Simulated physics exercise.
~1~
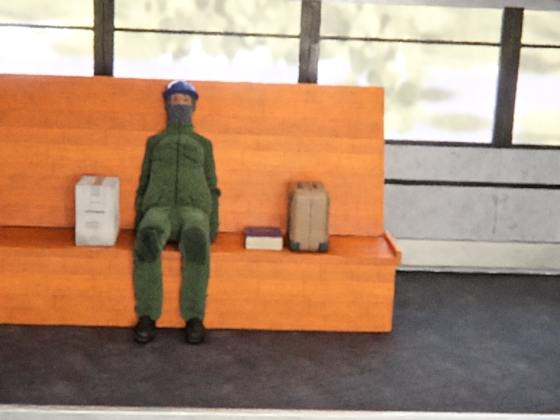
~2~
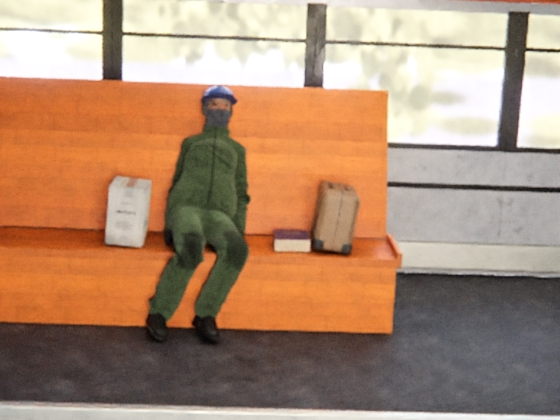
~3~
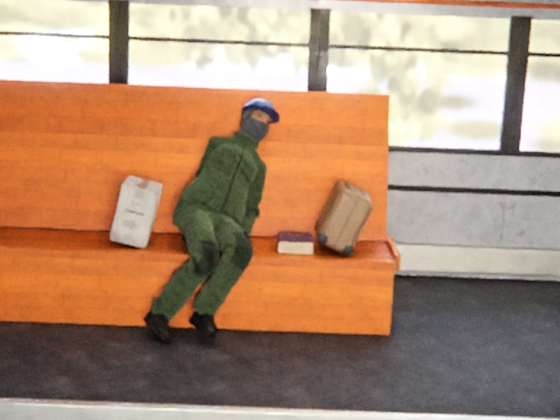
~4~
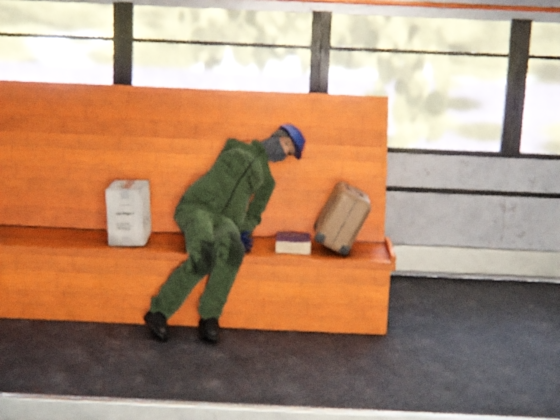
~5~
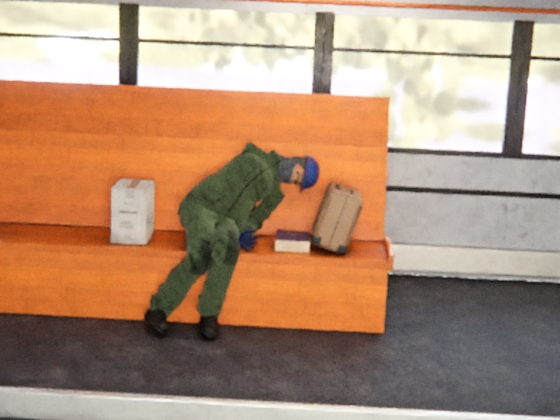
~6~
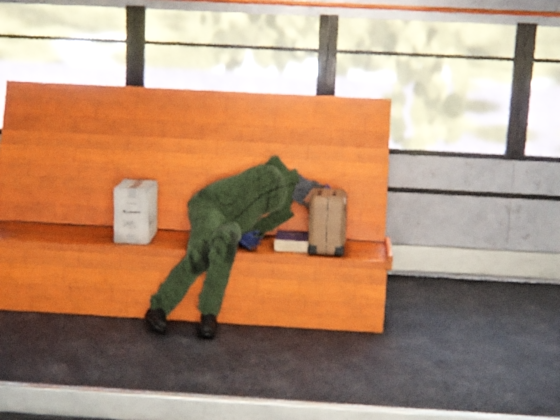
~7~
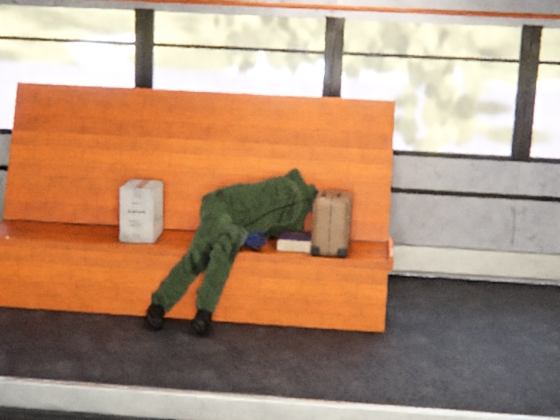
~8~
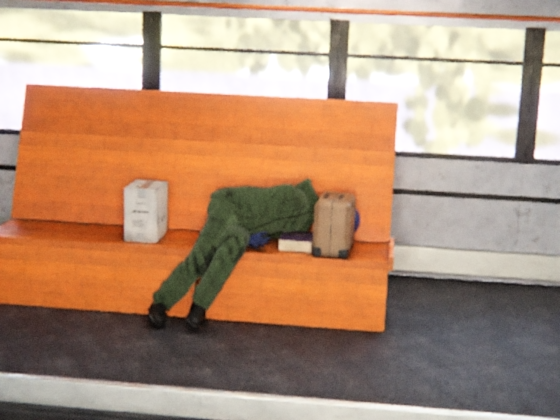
A passenger in a green suit, blue cap and grey face covering sits asleep on a long orange bench in a train car, seen from the front as the view drifts slightly sideways. A white pack stands at the left, with a purple folder and an upright brown case at the right. The passenger and the loose things shift right, and the case and then the pack tilt. The pack straightens while the passenger slumps further right, and the case settles upright again. Finally the passenger lies folded over against the case, hips still on the seat, and everything remains on the bench.
